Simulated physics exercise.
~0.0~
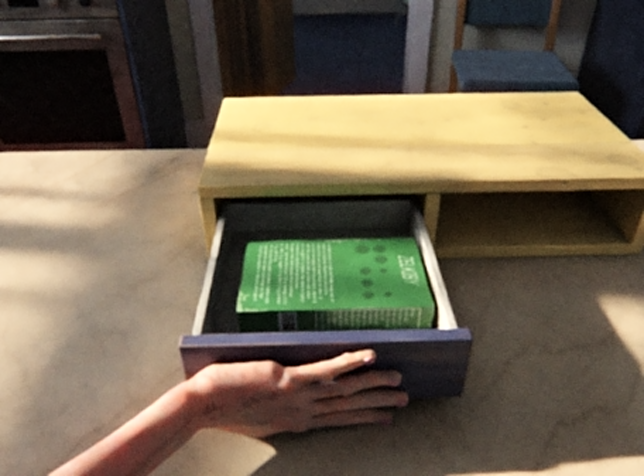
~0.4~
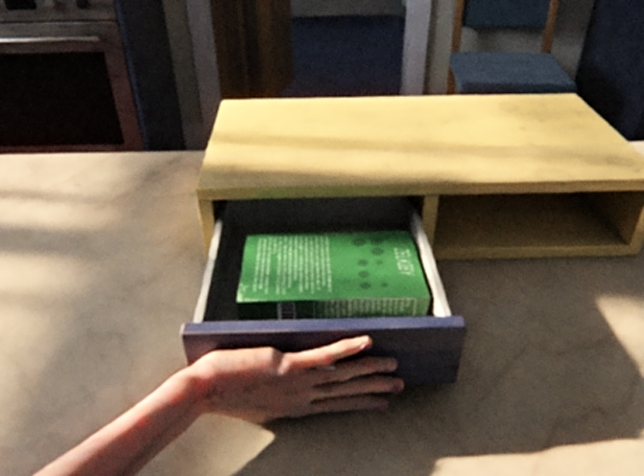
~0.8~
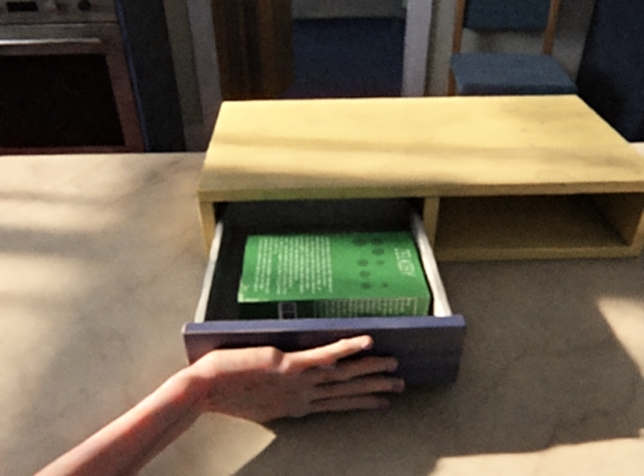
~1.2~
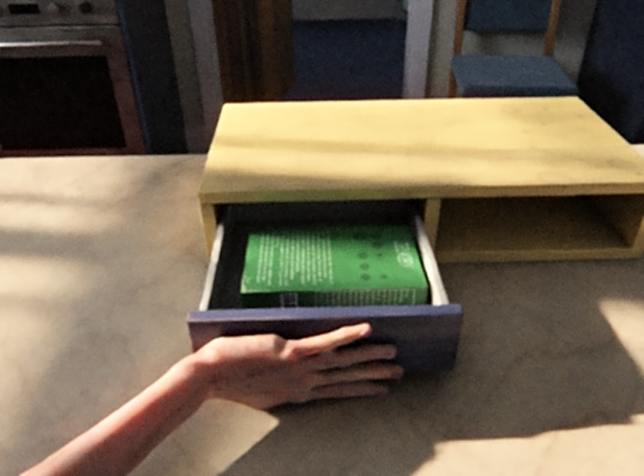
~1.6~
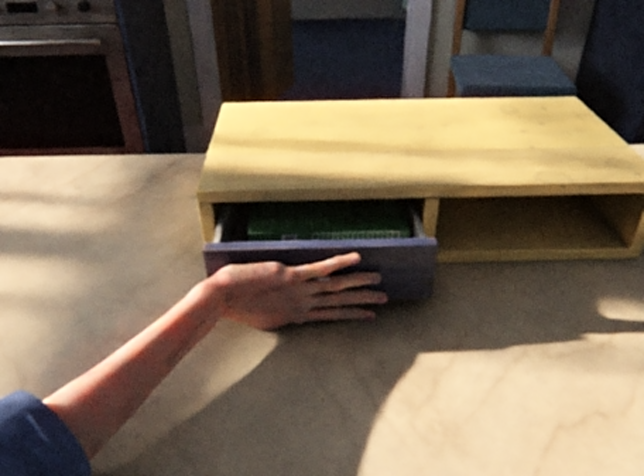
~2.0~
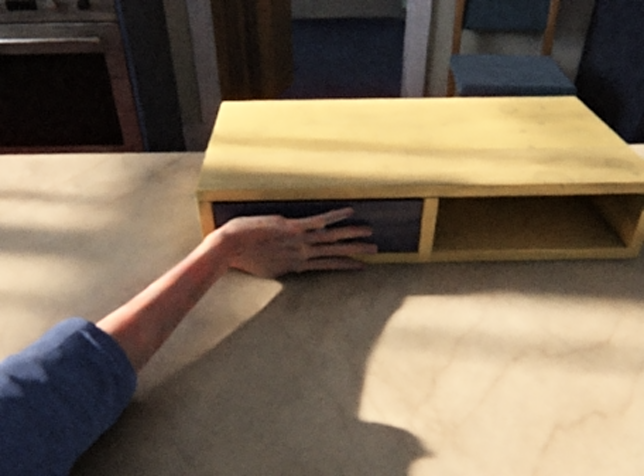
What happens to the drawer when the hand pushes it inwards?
The drawer slides all the way into the yellow chest and shuts without jamming.
